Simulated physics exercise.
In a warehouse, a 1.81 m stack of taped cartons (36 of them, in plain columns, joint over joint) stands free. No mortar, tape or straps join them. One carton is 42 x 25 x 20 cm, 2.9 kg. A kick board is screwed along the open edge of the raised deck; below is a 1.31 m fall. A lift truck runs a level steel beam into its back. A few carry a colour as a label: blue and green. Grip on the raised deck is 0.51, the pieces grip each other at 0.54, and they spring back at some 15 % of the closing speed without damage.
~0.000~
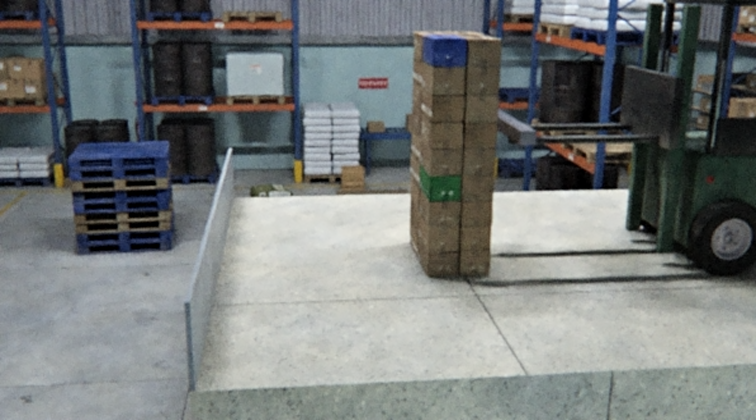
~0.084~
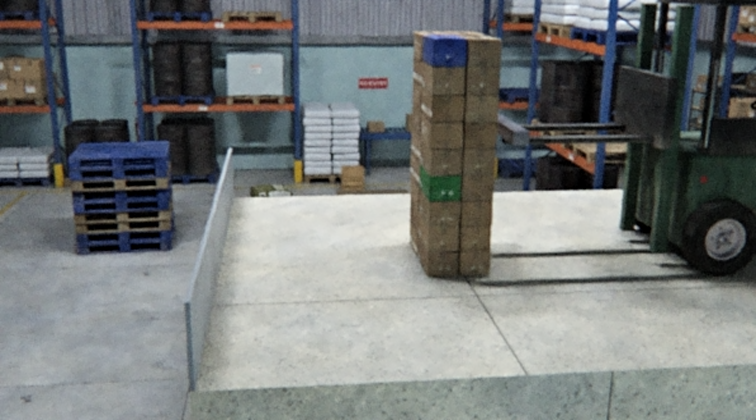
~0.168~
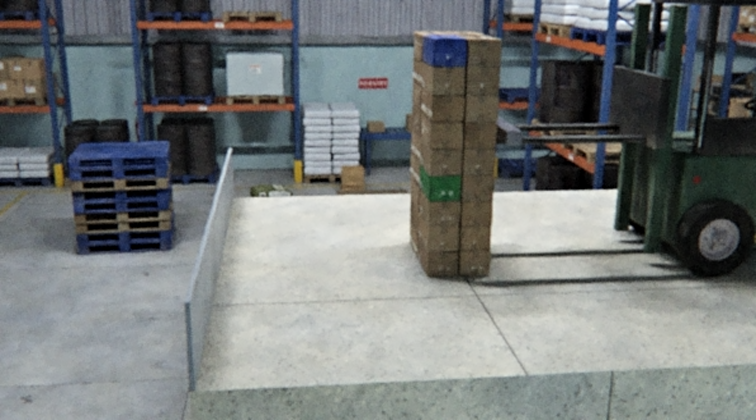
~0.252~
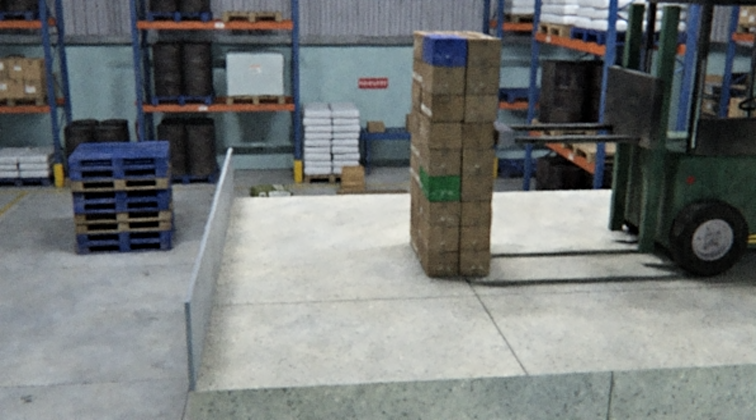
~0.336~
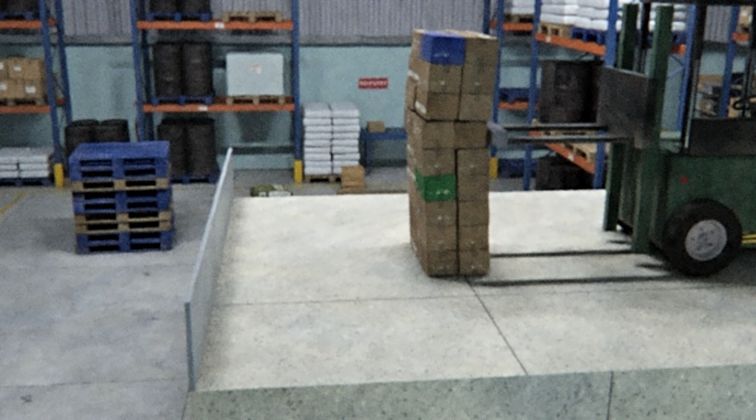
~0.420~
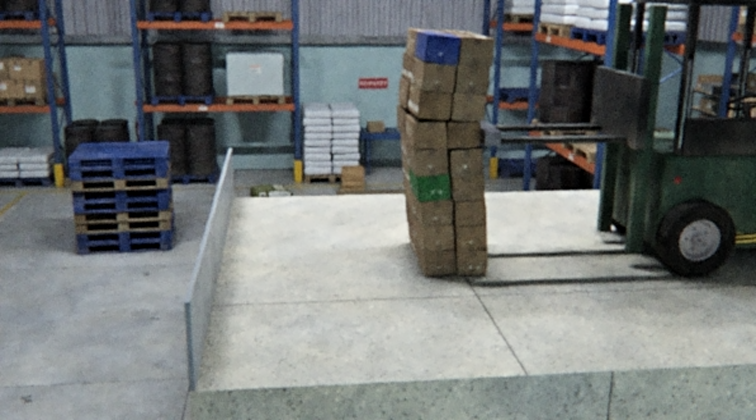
A tall stack of taped cartons stood on a raised deck as a green lift truck rolled in from the right, pressed its level beam into the stack, and made it lean slightly left.
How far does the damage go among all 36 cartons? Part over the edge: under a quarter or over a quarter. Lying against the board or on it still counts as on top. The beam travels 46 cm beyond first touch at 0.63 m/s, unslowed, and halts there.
The part is under a quarter.
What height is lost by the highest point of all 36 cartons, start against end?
About 100 cm.
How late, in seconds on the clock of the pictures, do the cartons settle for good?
At about 3.0 s.
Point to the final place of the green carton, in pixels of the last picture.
Around (324, 258).
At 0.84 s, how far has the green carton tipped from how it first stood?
Roughly 20°.
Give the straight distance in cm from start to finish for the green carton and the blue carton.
Green 110, blue 570.
Around 0.84 s, none of the 36 cartons over the edge, 35 disturbed; green carton tipped 22°; blue carton tipped 13°.
Around 1.30 s, none of the 36 cartons over the edge, 34 disturbed; green carton tipped 70°, 40 cm lower; blue carton tipped 65°, 91 cm lower.
Finally (3.2 s), 2 of the 36 cartons over the edge; green carton on its side; blue carton 2.92 m lower. That is 6 per cent. Seen by the last camera, middles, green carton near (325, 258).
